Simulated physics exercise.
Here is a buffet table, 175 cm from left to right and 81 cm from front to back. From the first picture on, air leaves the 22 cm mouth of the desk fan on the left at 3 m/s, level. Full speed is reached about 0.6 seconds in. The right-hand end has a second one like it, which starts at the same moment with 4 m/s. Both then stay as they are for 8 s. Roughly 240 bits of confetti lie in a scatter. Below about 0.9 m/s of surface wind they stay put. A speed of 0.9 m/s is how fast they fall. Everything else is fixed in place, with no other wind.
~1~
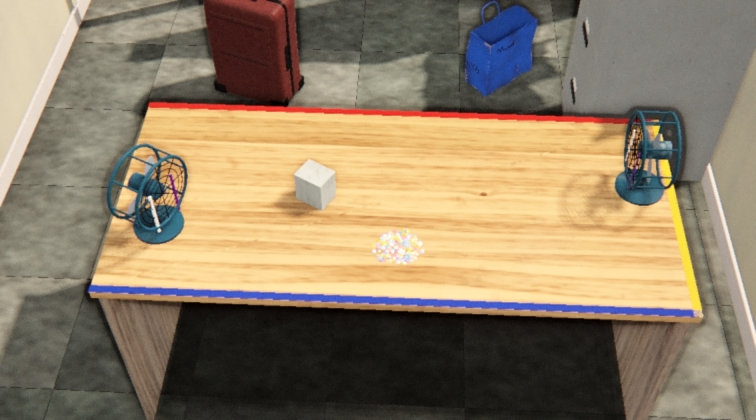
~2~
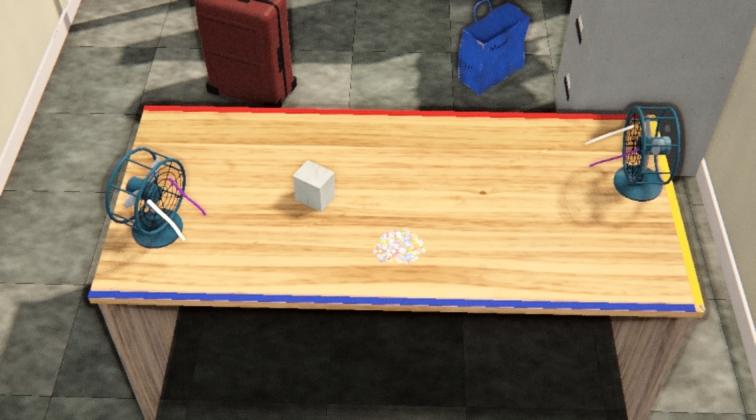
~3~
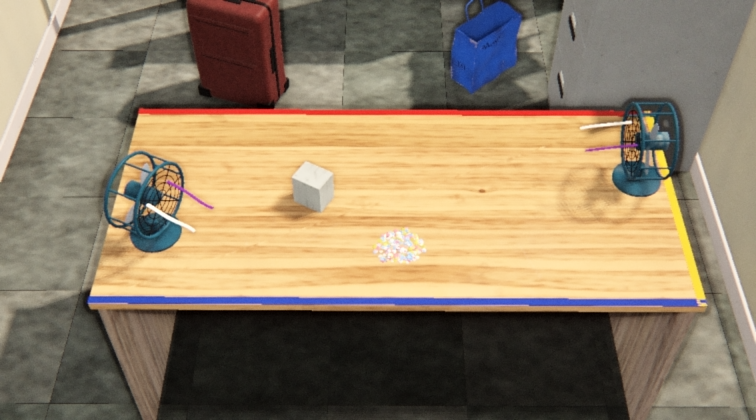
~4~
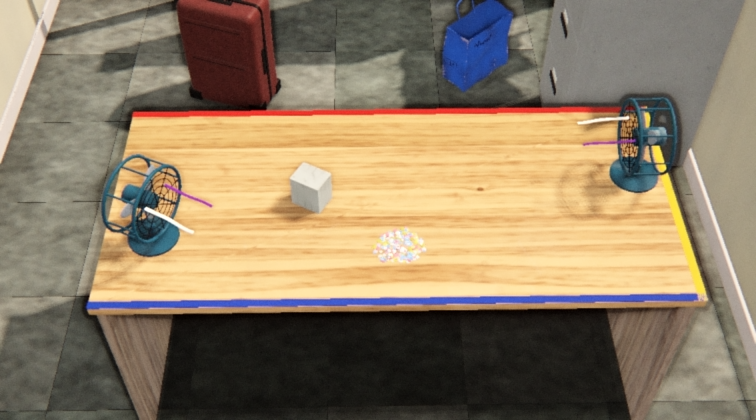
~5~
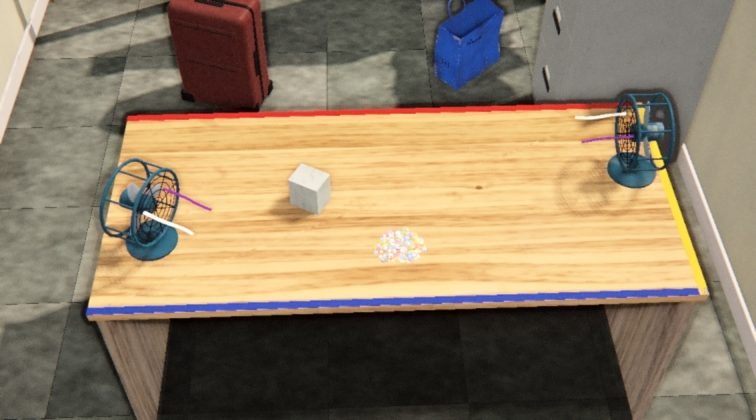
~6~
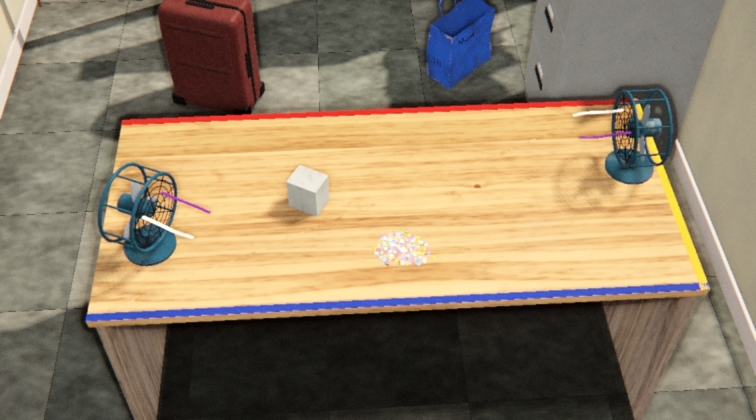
Two desk fans blow their ribbons inward across a wooden table while the confetti barely stirs.
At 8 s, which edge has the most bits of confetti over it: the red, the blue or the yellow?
The blue edge.
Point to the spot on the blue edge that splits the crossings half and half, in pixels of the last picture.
I'd put my finger close to (392, 306).
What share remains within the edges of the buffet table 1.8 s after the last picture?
Share at that time: Some 15 %.
Then, 0.8 s after the last picture, 74 % are over the blue edge, 0 % over the yellow edge and 0 % over the red edge; the middle of those left on the top is near (410, 262); 1 % are gone or lie where they will stay.
Then, 1.8 s after the last picture, 84 % are over the blue edge, 0 % over the yellow edge and 0 % over the red edge; the middle of those left on the top is near (416, 266); 82 % are gone or lie where they will stay.
Then, 3.6 s after the last picture, 88 % are over the blue edge, 0 % over the yellow edge and 0 % over the red edge; 90 % are gone or lie where they will stay.
Then, 7.2 s after the last picture, at the end, 93 % are over the blue edge, 0 % over the yellow edge and 0 % over the red edge.
